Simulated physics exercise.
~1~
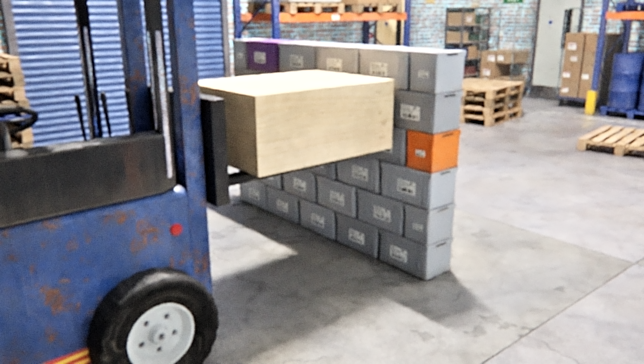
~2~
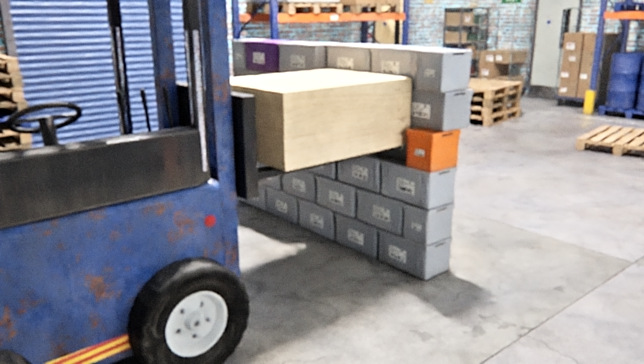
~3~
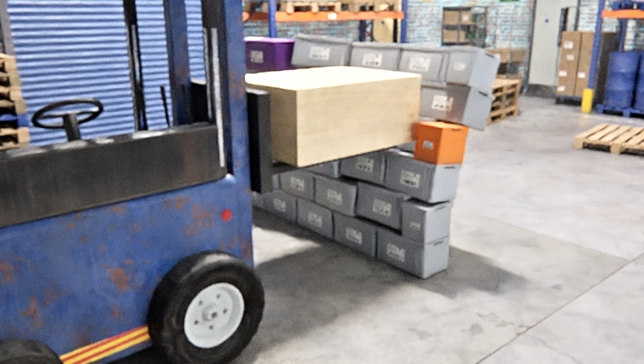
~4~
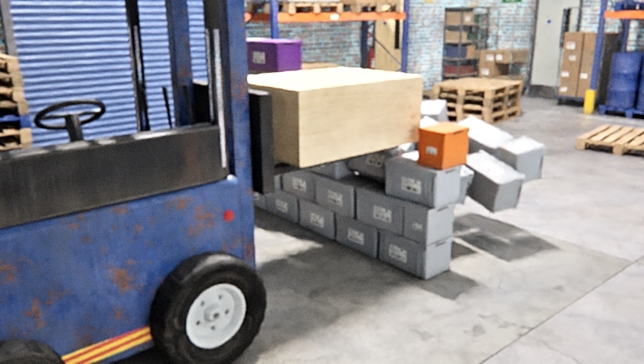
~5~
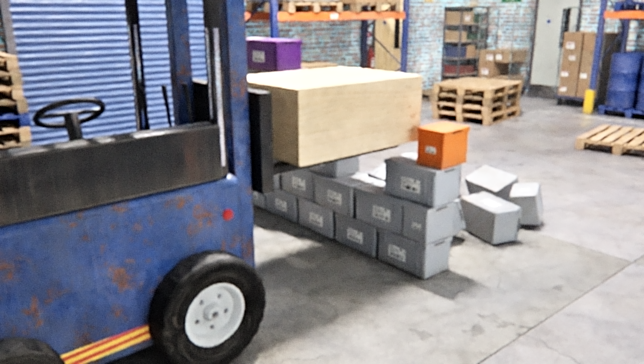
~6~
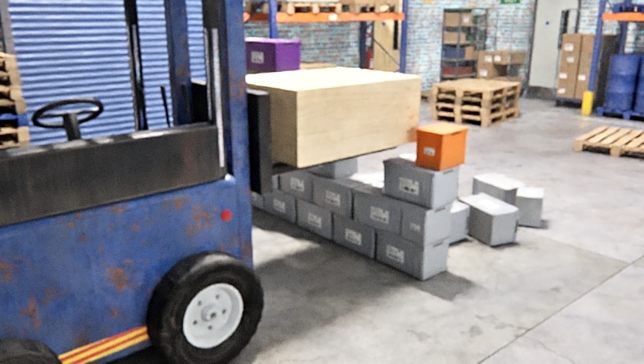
A blue forklift pushes a wooden case into stacked gray totes, toppling the upper right section.
